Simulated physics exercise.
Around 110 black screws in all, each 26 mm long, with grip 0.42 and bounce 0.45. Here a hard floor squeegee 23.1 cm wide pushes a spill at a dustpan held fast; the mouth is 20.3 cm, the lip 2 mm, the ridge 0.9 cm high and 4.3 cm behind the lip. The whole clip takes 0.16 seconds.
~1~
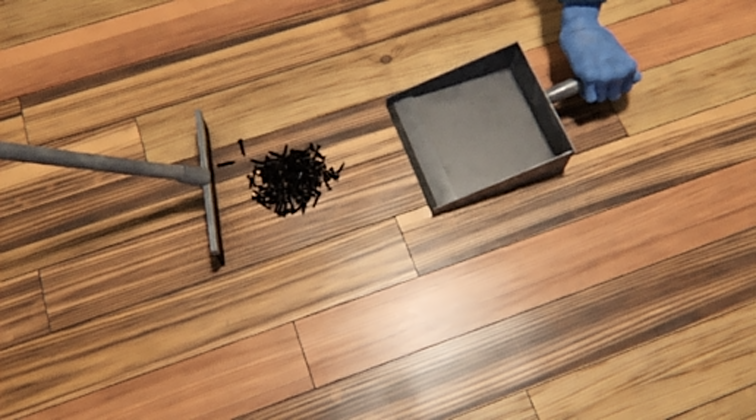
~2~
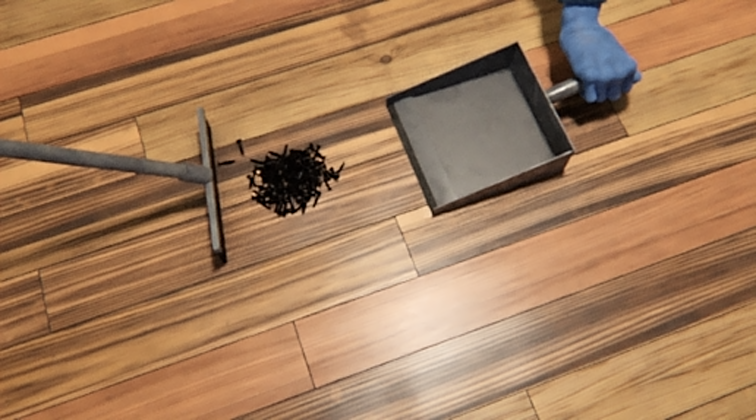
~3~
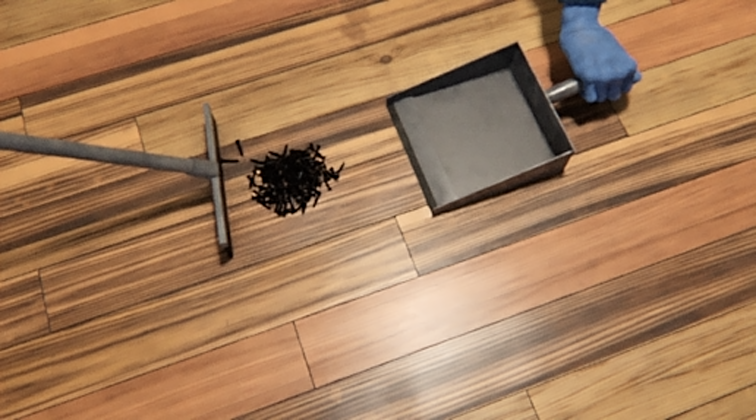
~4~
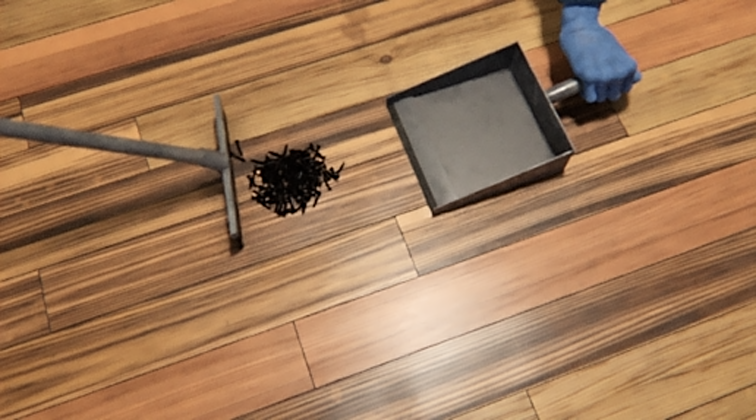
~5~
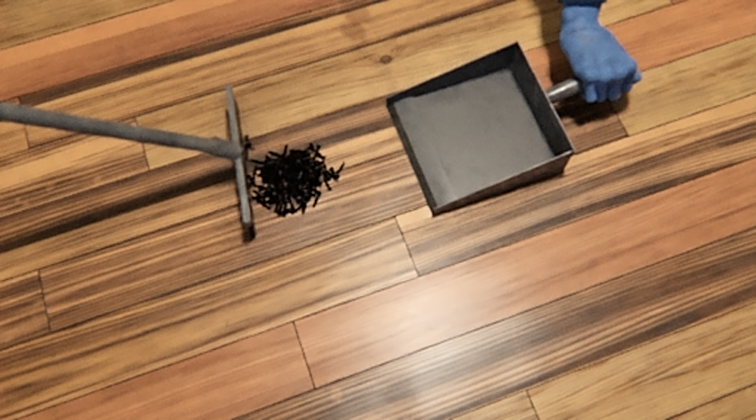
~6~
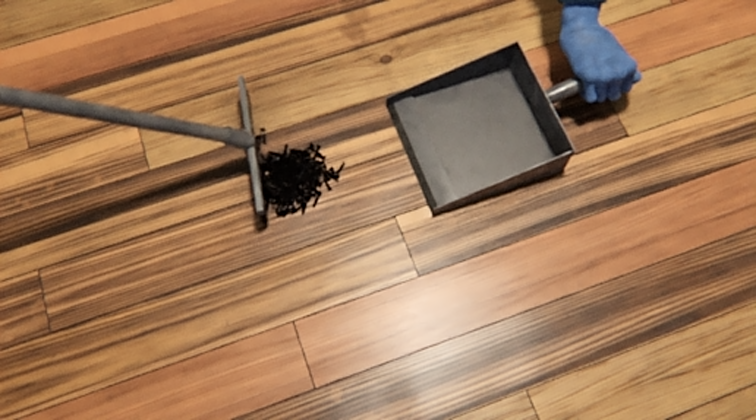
A long-handled squeegee slides right across a wooden floor, meeting a few stray black screws and then pressing into the left edge of a small pile, while a blue-gloved hand holds a dark dustpan still at right.
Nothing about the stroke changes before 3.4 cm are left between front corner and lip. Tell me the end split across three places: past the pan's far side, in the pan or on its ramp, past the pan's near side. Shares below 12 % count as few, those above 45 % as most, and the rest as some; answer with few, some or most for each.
Final split: Past the pan's far side: Some; in the pan or on its ramp: Few; past the pan's near side: Few.
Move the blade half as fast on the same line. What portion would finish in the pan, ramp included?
I'd put it at close to 0 per cent.
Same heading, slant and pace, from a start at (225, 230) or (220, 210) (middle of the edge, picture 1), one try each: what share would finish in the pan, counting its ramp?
About 10 and 10 per cent.
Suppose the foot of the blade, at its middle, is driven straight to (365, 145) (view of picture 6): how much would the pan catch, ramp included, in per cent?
About 25 %.
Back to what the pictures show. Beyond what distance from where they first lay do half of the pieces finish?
Some 14 cm.
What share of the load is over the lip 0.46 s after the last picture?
I'd put it near 5 per cent at that point.
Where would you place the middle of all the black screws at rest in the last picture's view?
Once everything settles, the centre is around (377, 140).
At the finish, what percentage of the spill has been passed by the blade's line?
Roughly 15 in a hundred.
Then, 0.14 s after the last picture, middle of the blade 13 cm from the lip; 0 % over the lip, far side 5 %, near side 0 %.
Then, 0.23 s after the last picture, middle of the blade 7 cm from the lip; 0 % over the lip, far side 15 %, near side 0 %.
Then, 0.46 s after the last picture, middle of the blade 5 cm from the lip; 5 % over the lip, far side 20 %, near side 0 %.
In the end, far side 20 %, pan 5 %, near side 0 %, in front of the lip or behind the blade 75 %.
